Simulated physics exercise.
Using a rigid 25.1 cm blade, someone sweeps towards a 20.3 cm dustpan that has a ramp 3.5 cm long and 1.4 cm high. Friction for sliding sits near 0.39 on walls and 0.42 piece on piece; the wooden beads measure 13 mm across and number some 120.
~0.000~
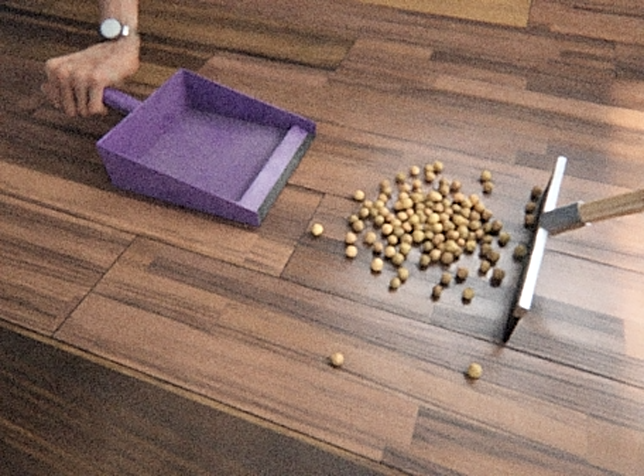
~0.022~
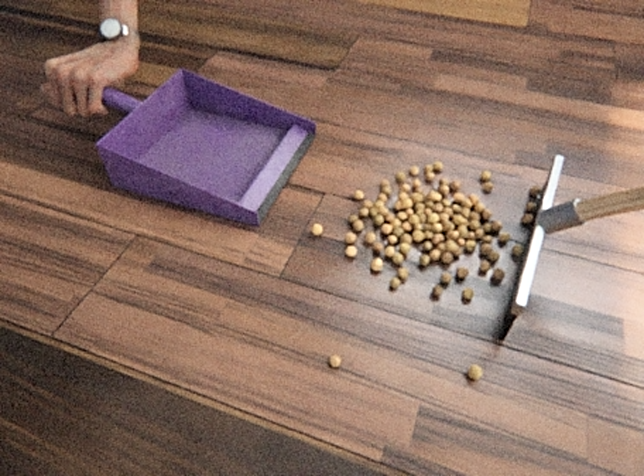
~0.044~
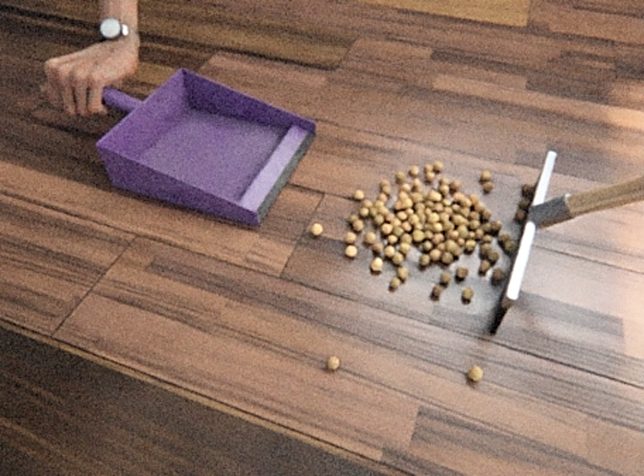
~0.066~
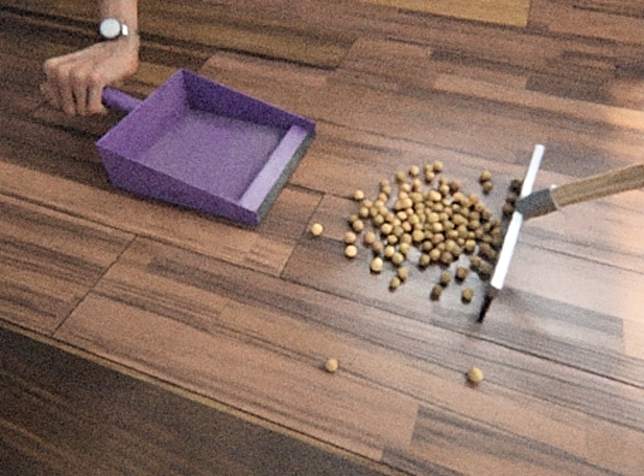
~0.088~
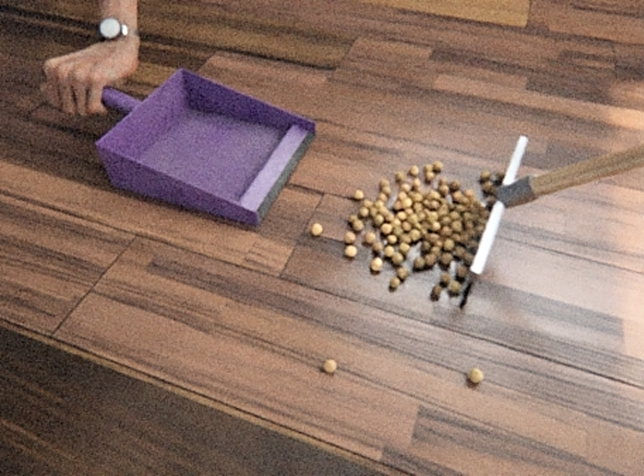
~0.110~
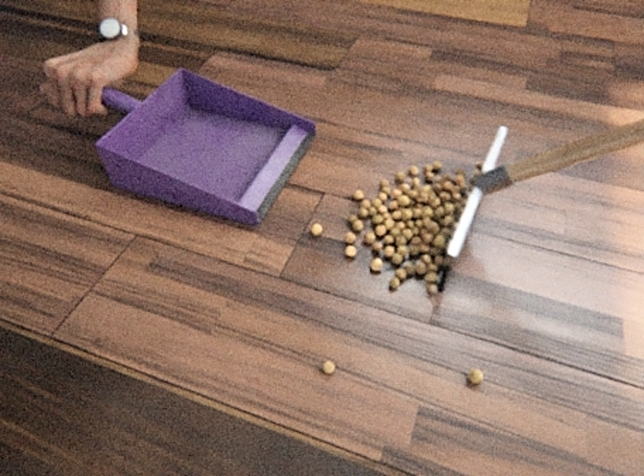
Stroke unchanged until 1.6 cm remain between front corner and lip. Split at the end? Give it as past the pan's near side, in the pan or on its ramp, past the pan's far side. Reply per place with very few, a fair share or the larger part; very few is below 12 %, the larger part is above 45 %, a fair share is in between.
Near side: A fair share; pan: A fair share; far side: A fair share.
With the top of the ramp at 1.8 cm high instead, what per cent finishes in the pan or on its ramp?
Estimate with the new ramp: Some 30 in a hundred.
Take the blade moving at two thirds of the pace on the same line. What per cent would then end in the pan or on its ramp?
Roughly 25 in a hundred.
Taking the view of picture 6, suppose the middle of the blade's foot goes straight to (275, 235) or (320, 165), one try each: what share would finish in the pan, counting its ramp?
Roughly 35 % and 45 %.
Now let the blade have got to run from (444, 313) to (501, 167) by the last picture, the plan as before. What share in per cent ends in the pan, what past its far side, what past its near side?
The pan gets 20, the far side 15 and the near side 30.
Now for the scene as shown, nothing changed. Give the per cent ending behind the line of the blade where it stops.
I'd say close to 15 per cent.
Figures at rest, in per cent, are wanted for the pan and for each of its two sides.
In per cent - near side 15, pan 30, far side 25.
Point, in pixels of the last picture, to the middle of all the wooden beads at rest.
Near (249, 137).
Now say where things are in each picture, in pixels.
The first picture shows blade from (521, 311) to (559, 167), moved 0.0 cm, 0 of the pieces shifted so far; middle of the pieces at (431, 220); pan at (209, 157).
The second picture shows blade from (517, 309) to (556, 165), moved 0.3 cm, 0 of the pieces shifted so far; middle of the pieces at (431, 220).
The third picture shows blade from (508, 302) to (549, 161), moved 1.4 cm, 5 of the pieces shifted so far; middle of the pieces at (431, 219).
The fourth picture shows blade from (493, 291) to (537, 155), moved 3.1 cm, 9 of the pieces shifted so far; middle of the pieces at (431, 219).
The fifth picture shows blade from (473, 276) to (521, 146), moved 5.5 cm, 47 of the pieces shifted so far; middle of the pieces at (430, 219).
The sixth picture shows blade from (450, 259) to (501, 136), moved 8.5 cm, 94 of the pieces shifted so far; middle of the pieces at (421, 214); pan at (208, 157). Its pace works out near 1.42 m/s, heading 29 degrees away from the viewer's side.
Then, at 0.21 s, middle of the blade 12 cm from the lip; 0 % over the lip, far side 15 %, near side 15 %.
Then, at 0.28 s, middle of the blade 5 cm from the lip; 10 % over the lip, far side 25 %, near side 15 %.
After 0.49 s, middle of the blade 3 cm from the lip; 40 % over the lip, far side 25 %, near side 15 %.
By 2.0 s all is still; near side 15 %, pan 30 %, far side 25 %, in front of the lip or behind the blade 25 %.
